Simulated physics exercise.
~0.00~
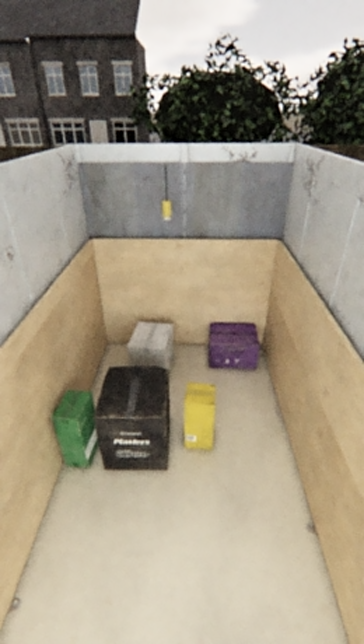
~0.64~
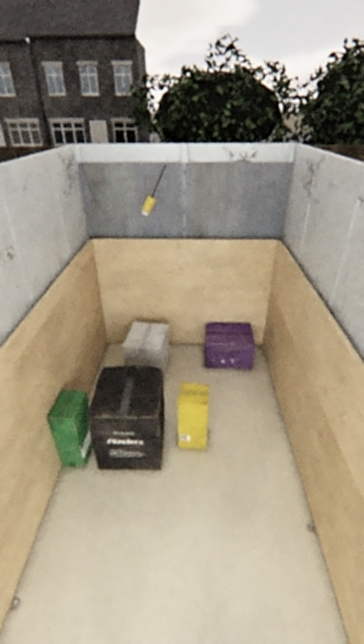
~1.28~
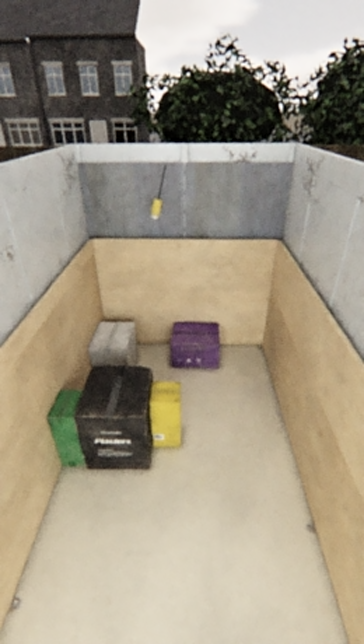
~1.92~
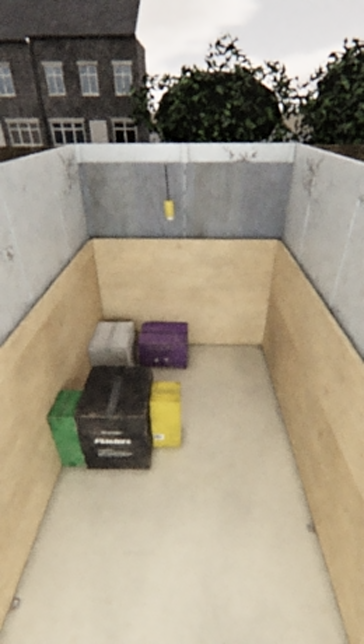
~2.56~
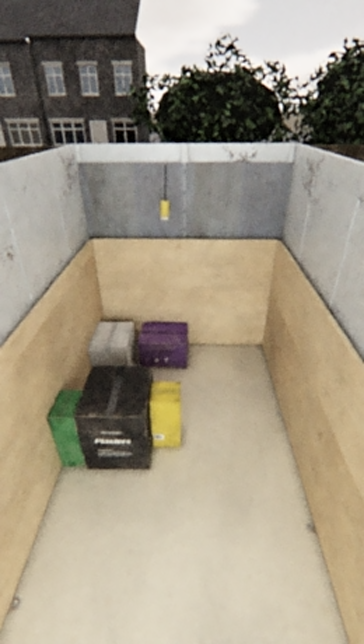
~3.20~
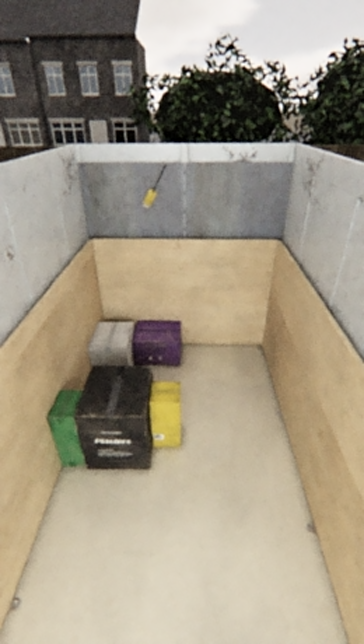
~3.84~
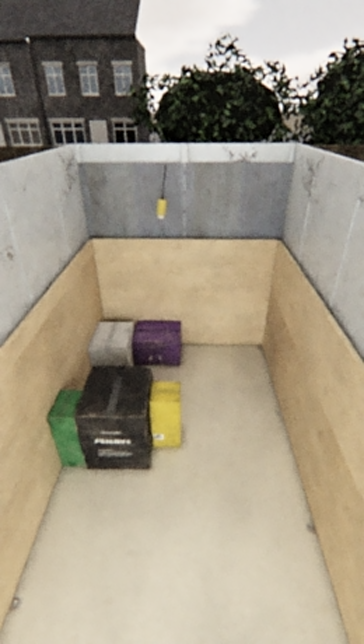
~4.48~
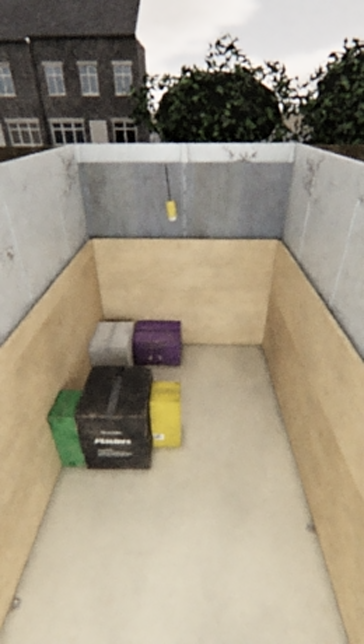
In an open-topped, wood-lined bay, a yellow lamp swings above five boxes as the purple, white, yellow and black ones slide left. The purple box slides farthest, ending against the white box, while the yellow, black and green boxes rest clustered in front, all still upright.
